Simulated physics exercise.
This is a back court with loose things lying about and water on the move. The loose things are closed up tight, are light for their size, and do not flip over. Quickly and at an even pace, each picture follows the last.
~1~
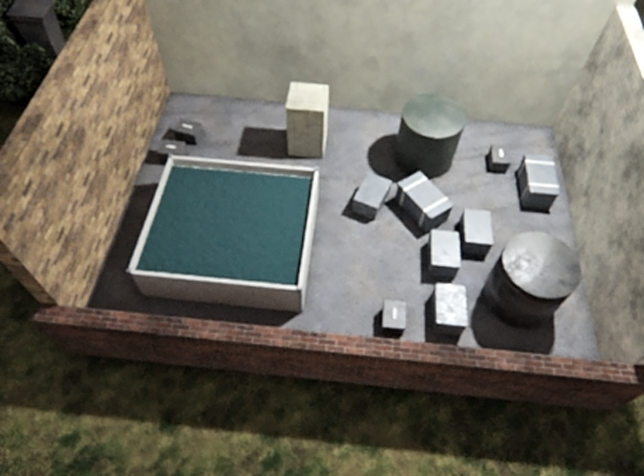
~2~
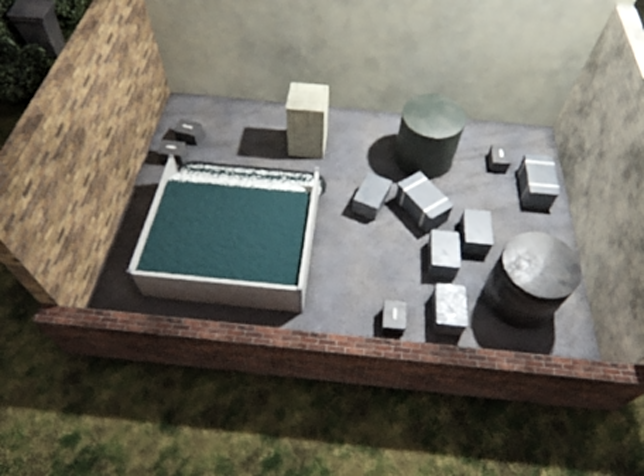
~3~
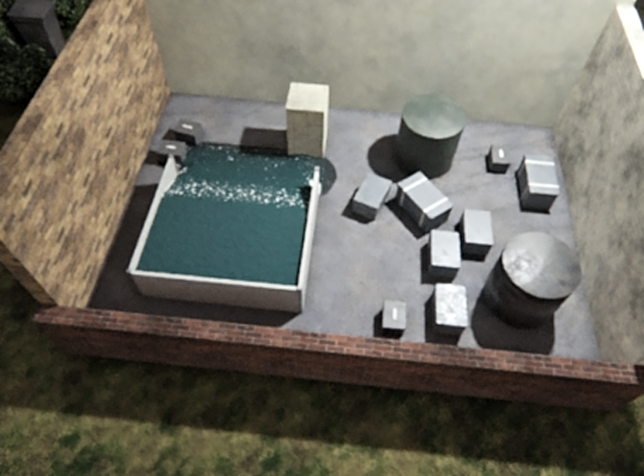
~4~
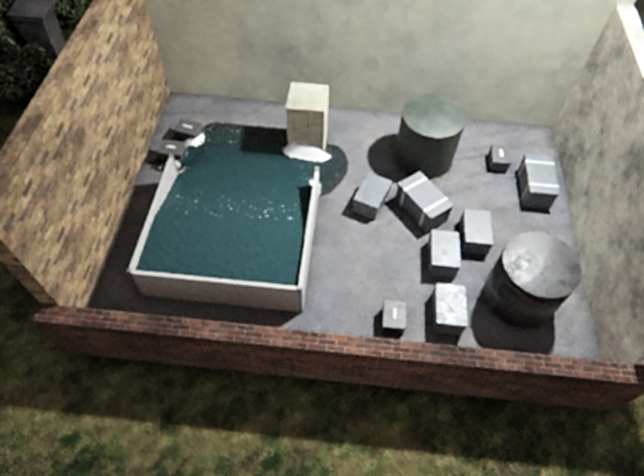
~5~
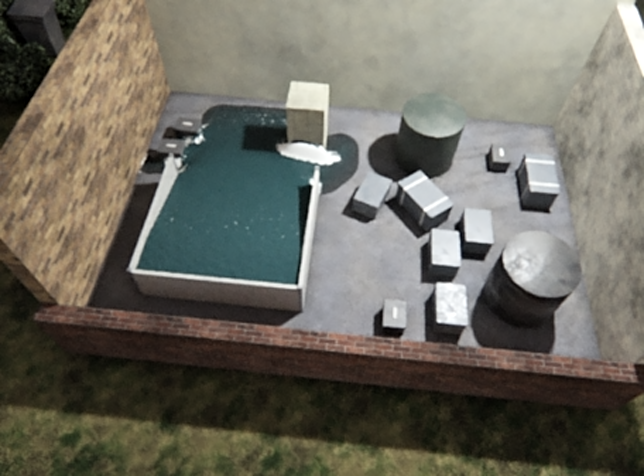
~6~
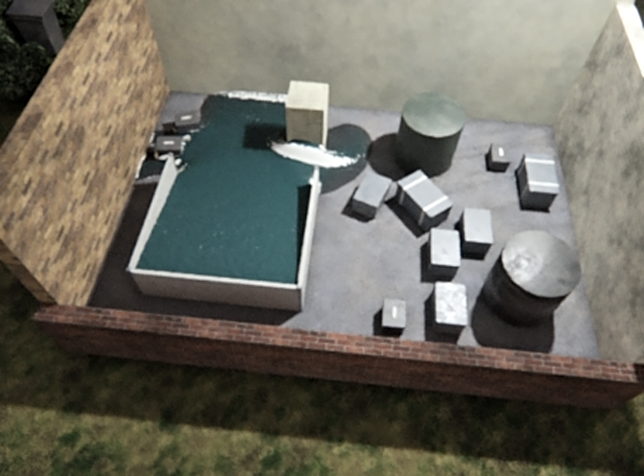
Walled back court with blocks and drums, water pouring over the far side of a pool and spreading around a pale upright block.
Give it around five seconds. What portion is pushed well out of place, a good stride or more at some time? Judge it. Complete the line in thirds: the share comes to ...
The share comes to less than a third.
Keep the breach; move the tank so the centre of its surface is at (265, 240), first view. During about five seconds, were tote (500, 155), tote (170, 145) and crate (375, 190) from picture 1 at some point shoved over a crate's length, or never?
Not far, Far enough, Far enough.
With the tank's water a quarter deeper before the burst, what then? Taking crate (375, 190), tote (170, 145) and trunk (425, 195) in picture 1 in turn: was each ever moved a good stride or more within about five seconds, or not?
In the order asked: Over that distance, over that distance and below that distance.
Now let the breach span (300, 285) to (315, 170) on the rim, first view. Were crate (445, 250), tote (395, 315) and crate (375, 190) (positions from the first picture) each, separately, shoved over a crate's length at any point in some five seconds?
Got that far, got that far, got that far.
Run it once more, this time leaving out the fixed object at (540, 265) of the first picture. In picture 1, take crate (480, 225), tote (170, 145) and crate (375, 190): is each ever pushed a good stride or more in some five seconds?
Working through the list, the first object stuck around, the middle one covered the distance, and the last covered the distance.
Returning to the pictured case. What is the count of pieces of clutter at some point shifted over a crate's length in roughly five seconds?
3.
A moment on, 1 of 10 are well off their spots; 0 afloat.
Next, 1 of 10 are well off their spots; 2 afloat.
Later, 2 of 10 are well off their spots; 2 afloat.
In the end, 3 of 10 are well off their spots, and 3 have been at some point; 2 afloat.
